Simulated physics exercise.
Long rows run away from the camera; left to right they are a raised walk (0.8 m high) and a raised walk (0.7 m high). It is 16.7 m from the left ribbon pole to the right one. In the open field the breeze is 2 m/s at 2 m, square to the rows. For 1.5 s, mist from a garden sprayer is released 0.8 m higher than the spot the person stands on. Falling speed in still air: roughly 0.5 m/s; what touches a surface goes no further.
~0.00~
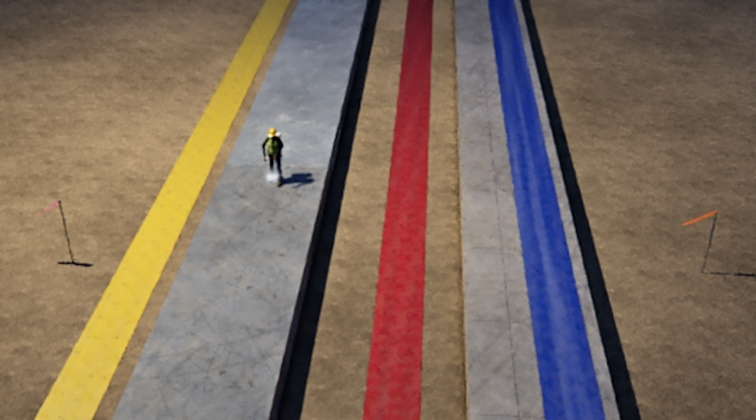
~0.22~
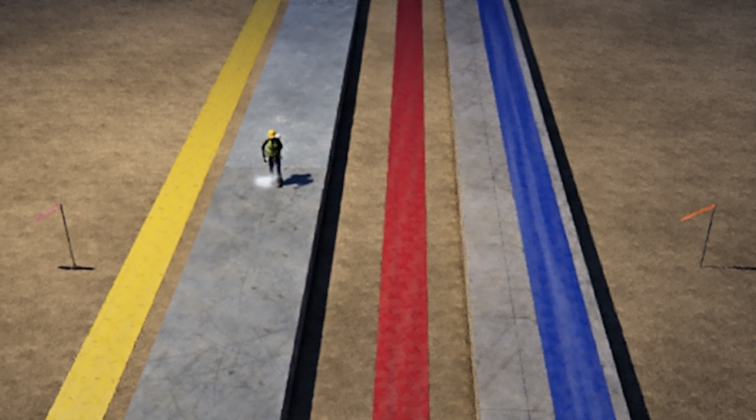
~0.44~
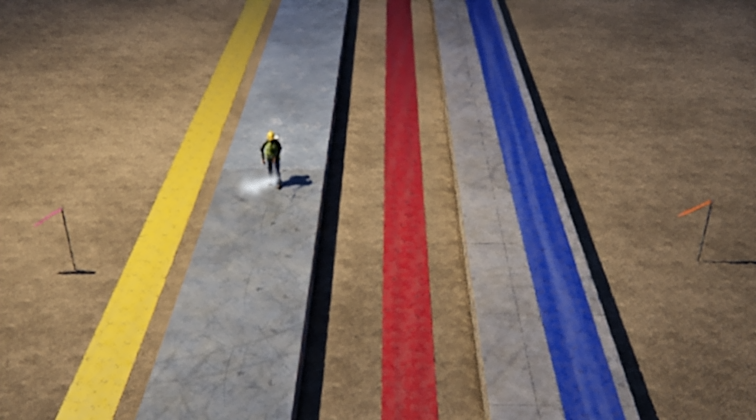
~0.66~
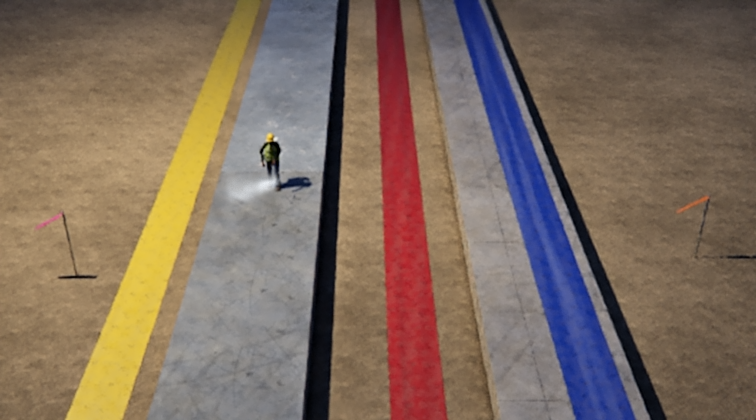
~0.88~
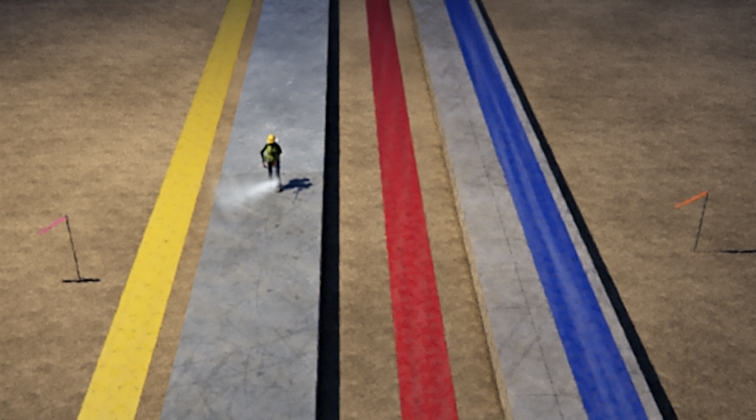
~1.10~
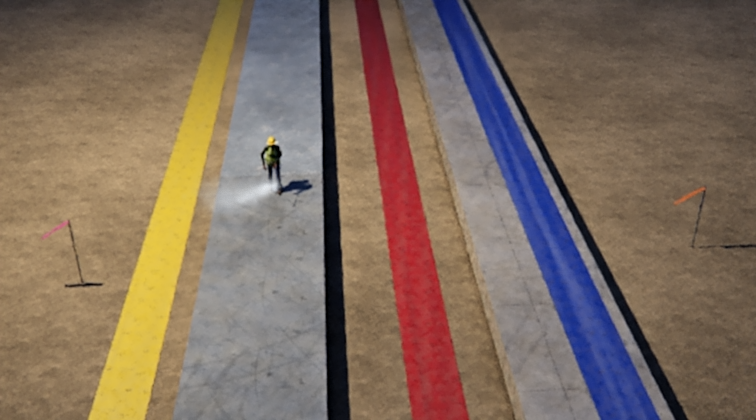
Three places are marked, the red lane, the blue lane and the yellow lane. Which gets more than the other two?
The biggest share falls on the yellow one.
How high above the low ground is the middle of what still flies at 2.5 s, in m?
About 0.8 m.
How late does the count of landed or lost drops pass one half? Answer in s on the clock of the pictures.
Near 3.8 s.
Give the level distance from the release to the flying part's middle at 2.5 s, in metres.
Roughly 2.5 m.
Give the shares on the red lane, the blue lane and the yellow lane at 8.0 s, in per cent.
Roughly 0 % red, 0 % blue, 20 % yellow.
After 2.5 s, 66 % is in the air or yet to come; 0 % lies on the blue lane, 0 % on the yellow lane and 0 % on the red lane; the middle of what still flies is 0.9 m above the low ground, near (193, 208).
After 4.0 s, 44 % is in the air or yet to come; 0 % lies on the blue lane, 5 % on the yellow lane and 0 % on the red lane; the middle of what still flies is 0.4 m above the low ground, near (162, 225).
After 8.0 s, 1 % is in the air or yet to come; 0 % lies on the blue lane, 20 % on the yellow lane and 0 % on the red lane.
After 20.0 s, 0 % is in the air or yet to come; 0 % lies on the blue lane, 20 % on the yellow lane and 0 % on the red lane.
After 45.0 s, 0 % is in the air or yet to come; 0 % lies on the blue lane, 20 % on the yellow lane and 0 % on the red lane.
